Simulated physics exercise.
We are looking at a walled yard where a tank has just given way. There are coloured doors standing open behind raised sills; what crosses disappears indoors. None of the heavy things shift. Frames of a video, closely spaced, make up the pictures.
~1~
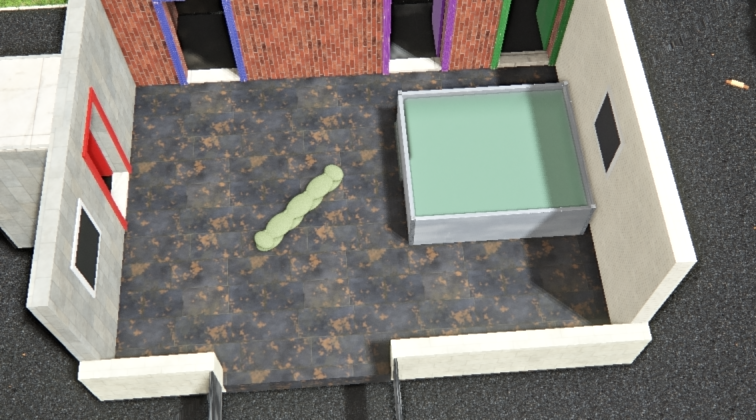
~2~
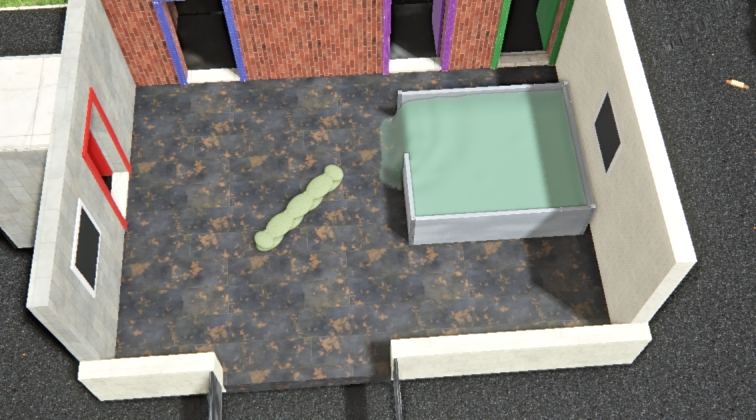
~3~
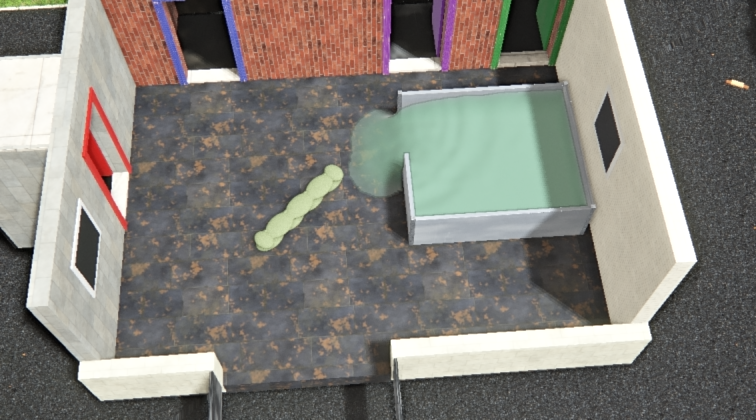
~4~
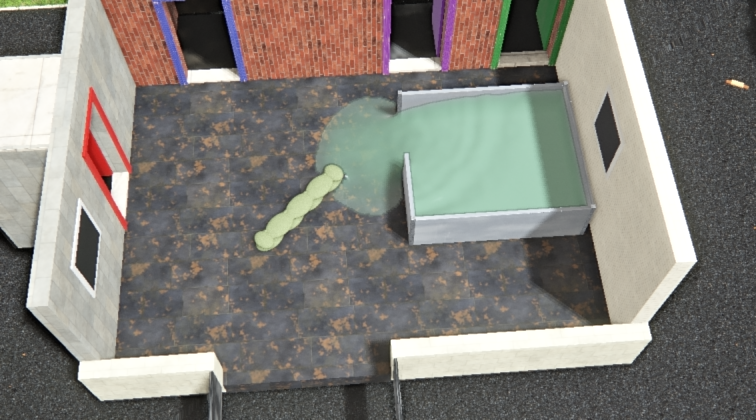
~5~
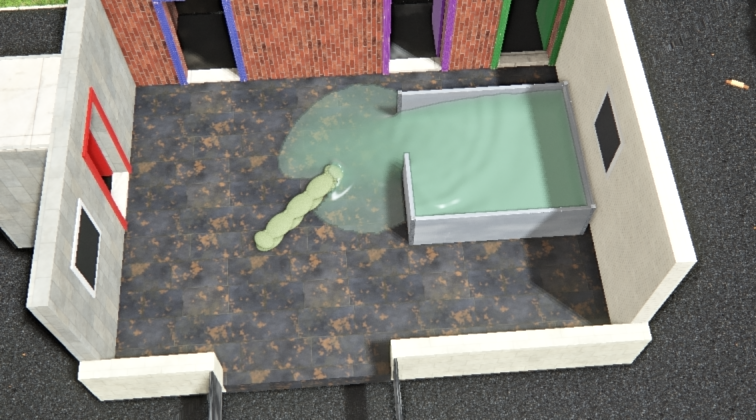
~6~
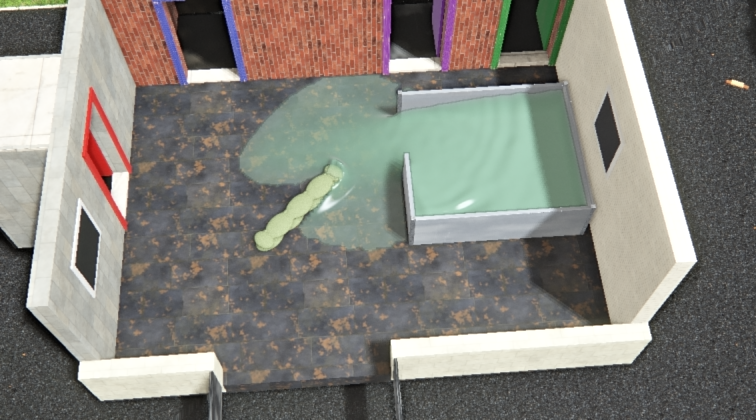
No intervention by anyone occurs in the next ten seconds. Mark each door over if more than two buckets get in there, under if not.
Red door - over; purple door - under; blue door - over; green door - under.
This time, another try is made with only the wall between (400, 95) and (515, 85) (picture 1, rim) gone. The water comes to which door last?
Latest of all is the red door.
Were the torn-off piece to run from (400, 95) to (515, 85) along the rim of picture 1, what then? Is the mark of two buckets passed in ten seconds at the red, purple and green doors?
The red door exceeds the mark; the purple door exceeds the mark; the green door exceeds the mark.
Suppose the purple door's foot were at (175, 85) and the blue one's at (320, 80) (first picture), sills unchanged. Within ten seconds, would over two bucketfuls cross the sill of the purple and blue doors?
I'd say purple door overflows, while blue door overflows.
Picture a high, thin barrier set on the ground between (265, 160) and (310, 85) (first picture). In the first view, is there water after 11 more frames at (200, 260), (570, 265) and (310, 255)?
Taking the points in order, they are inundated, high and dry and inundated.
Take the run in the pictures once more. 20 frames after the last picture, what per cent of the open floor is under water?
Estimate: Near 65 %.
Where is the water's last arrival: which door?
It's the green one.
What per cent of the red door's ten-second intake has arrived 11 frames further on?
Estimated share: About 10 %.
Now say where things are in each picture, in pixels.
The first frame shows still water in the open tank at (492, 151).
In the second frame, water pours out at (404, 142) and has run to (392, 184).
In the third frame, the front is at (363, 185), out from the gap at (404, 144).
In the fourth frame, water pours out at (404, 145) and has run to (321, 168).
In the fifth frame, the front is at (283, 164), out from the gap at (404, 145).
In the sixth frame, the front is at (246, 166), out from the gap at (404, 144).
A moment on, water covers 40 % of the floor; the red door wet at the sill, nothing in, the purple door not reached, the blue door wet at the sill, nothing in, the green door not reached.
Next, water covers 55 % of the floor; the red door under two buckets in, the purple door wet at the sill, nothing in, the blue door under two buckets in, the green door not reached.
Then, water covers 65 % of the floor; the red door far over two buckets in, the purple door wet at the sill, nothing in, the blue door over two buckets in, the green door not reached.
Later, water covers 70 % of the floor; the red door far over two buckets in, the purple door wet at the sill, nothing in, the blue door far over two buckets in, the green door wet at the sill, nothing in.
In the end, water covers 95 % of the floor; the red door far over two buckets in, the purple door wet at the sill, nothing in, the blue door far over two buckets in, the green door wet at the sill, nothing in.
